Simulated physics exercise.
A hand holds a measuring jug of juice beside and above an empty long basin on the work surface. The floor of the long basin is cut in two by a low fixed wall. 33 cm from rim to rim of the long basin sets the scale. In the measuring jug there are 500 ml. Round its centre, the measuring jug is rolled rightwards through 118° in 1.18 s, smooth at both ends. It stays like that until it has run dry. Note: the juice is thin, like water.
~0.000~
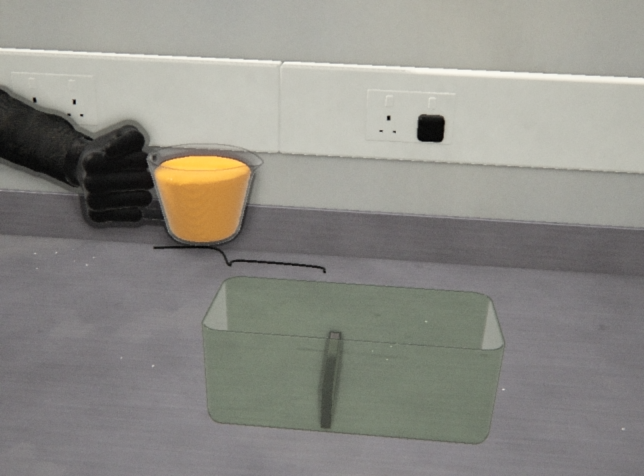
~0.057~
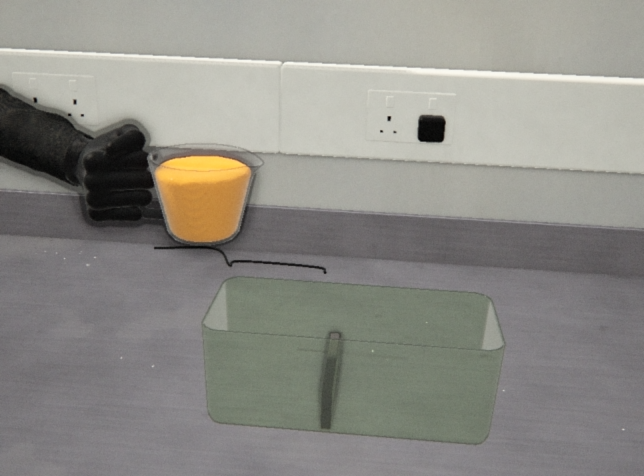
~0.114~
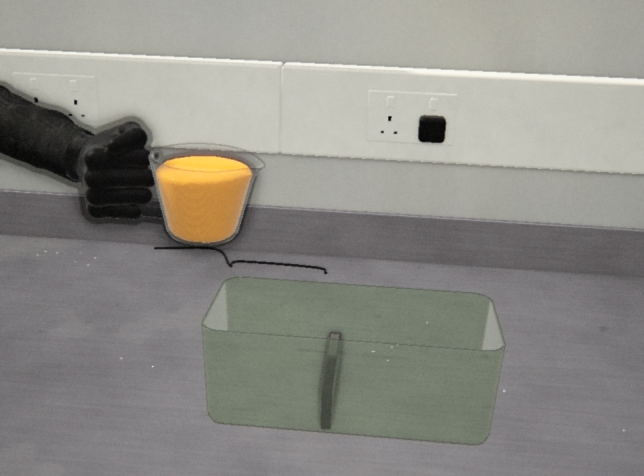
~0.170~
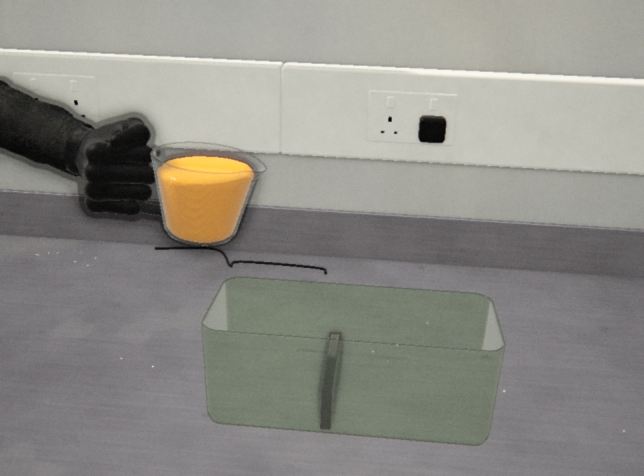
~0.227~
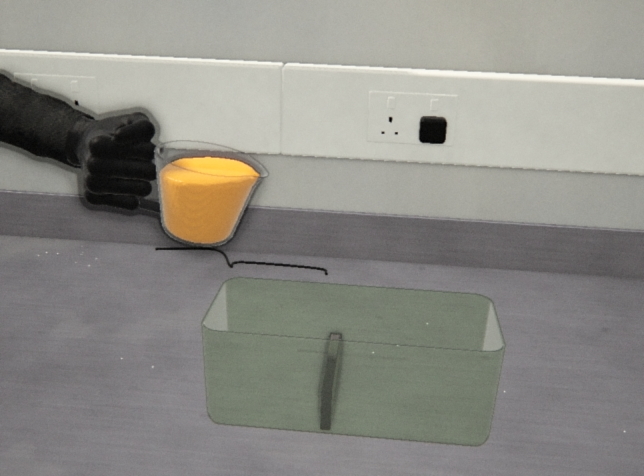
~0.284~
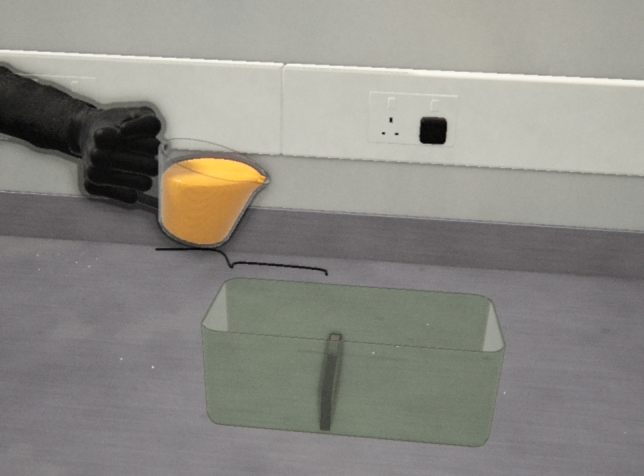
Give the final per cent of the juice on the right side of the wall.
The right side ends with about 11 per cent.
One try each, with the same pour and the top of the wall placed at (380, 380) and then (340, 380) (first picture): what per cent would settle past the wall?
The first try gives 15 percent and the second 15 percent.
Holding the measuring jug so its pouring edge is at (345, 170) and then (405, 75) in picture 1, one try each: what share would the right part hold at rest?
Respectively 95 and 90 %.
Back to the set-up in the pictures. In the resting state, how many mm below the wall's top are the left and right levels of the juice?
Near 30 mm for the left and near 52 mm for the right.
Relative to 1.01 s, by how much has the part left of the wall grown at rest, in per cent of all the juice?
About 4 percent, give or take.
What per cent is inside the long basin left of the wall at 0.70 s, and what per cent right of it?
Near 20 on the left, 4 on the right.
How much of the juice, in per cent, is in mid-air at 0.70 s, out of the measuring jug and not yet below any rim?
About 26 per cent.
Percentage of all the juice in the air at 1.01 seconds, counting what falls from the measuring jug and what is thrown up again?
It comes to some 5 percent of the total.
Then, 0.70 s in, the tilt is 76° and 49 per cent is still to pour, 19 is left of the wall and 4 right of it.
Then, 1.01 s in, the tilt is 112° and 2 per cent is still to pour, 83 is left of the wall and 9 right of it.
Then, 1.33 s in, the tilt is 118° and 0 per cent is still to pour, 87 is left of the wall and 11 right of it.
Then, 1.68 s in, the tilt is 118° and 0 per cent is still to pour, 87 is left of the wall and 11 right of it.
Finally, 87 per cent lies left of the wall, 11 right of it and 2 outside.
